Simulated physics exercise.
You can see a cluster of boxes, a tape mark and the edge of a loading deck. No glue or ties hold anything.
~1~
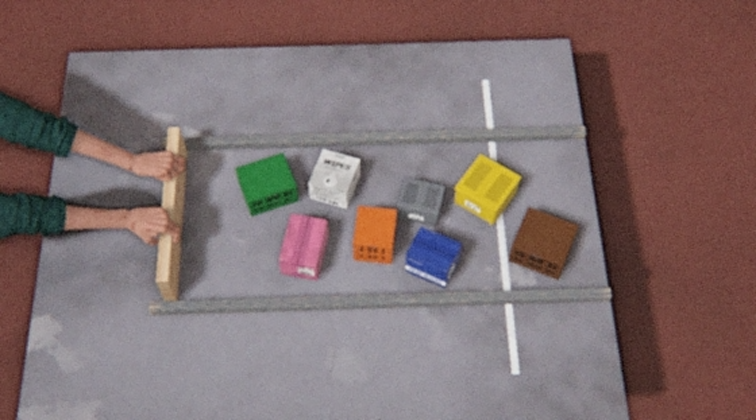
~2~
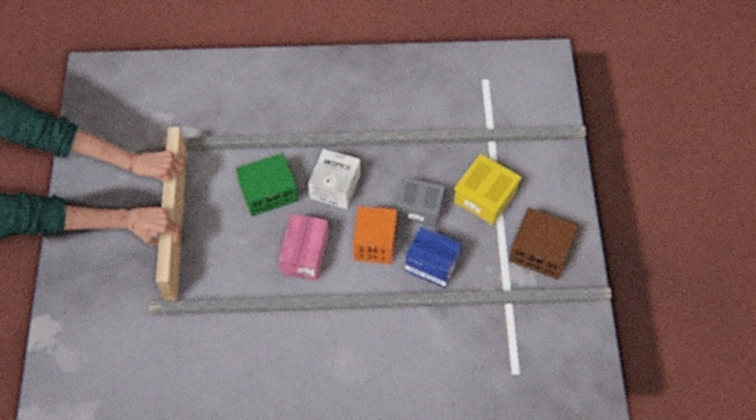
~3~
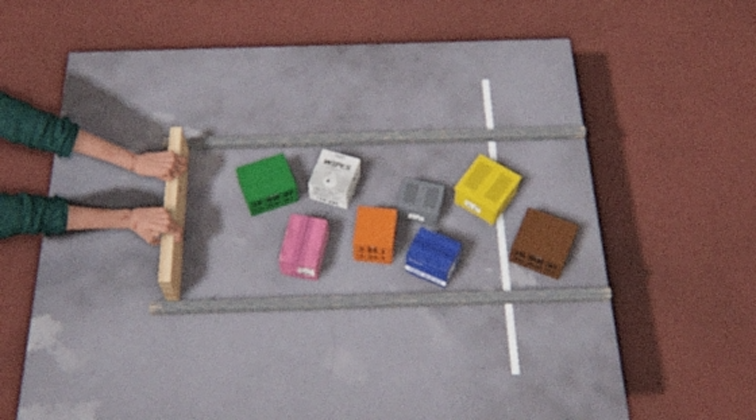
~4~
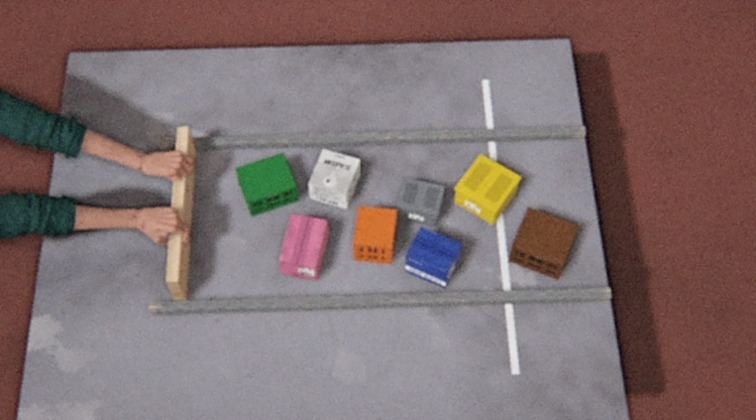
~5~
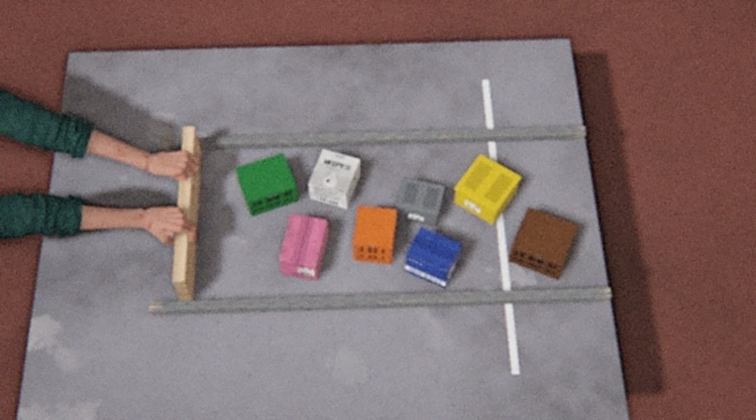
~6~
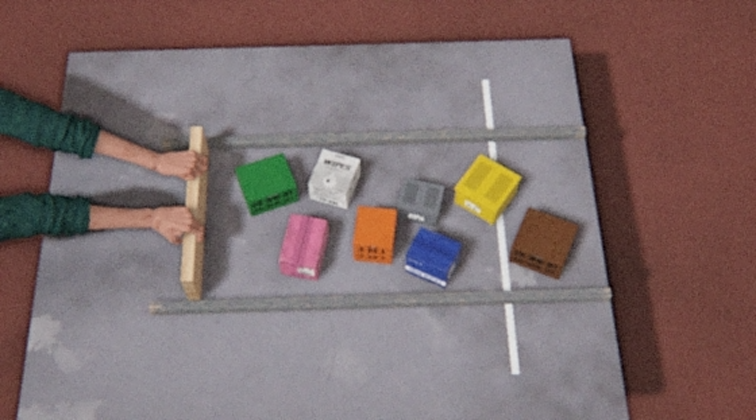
Two hands slide a wooden plank slightly right toward colored boxes that stay still.
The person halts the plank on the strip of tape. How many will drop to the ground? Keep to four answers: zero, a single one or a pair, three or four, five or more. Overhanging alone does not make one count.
The answer is a single one or a pair.
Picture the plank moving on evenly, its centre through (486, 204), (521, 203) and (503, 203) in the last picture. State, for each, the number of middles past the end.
Counts by place: 1 / 3 / 2.
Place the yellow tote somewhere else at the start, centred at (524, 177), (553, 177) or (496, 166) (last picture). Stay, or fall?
Taking the places in order, it falls away, then falls away, then falls away.
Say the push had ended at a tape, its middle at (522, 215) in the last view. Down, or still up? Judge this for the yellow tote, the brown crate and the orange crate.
First, the yellow tote takes the fall; next, the brown crate takes the fall; last, the orange crate is safe.
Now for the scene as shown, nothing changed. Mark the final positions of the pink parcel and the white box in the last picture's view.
Result: One about (522, 238), other about (560, 155).
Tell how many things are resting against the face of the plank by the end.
It's touching 2 at the end.
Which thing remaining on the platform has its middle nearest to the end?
It's the grey tote.
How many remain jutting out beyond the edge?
My count gives 1.
Soon after, none off yet; brown crate at rest near (543, 244); yellow tote moving near (490, 191); blue parcel at rest near (433, 258).
At rest, the number that fall off is one or two; fallen, yellow tote and brown crate.
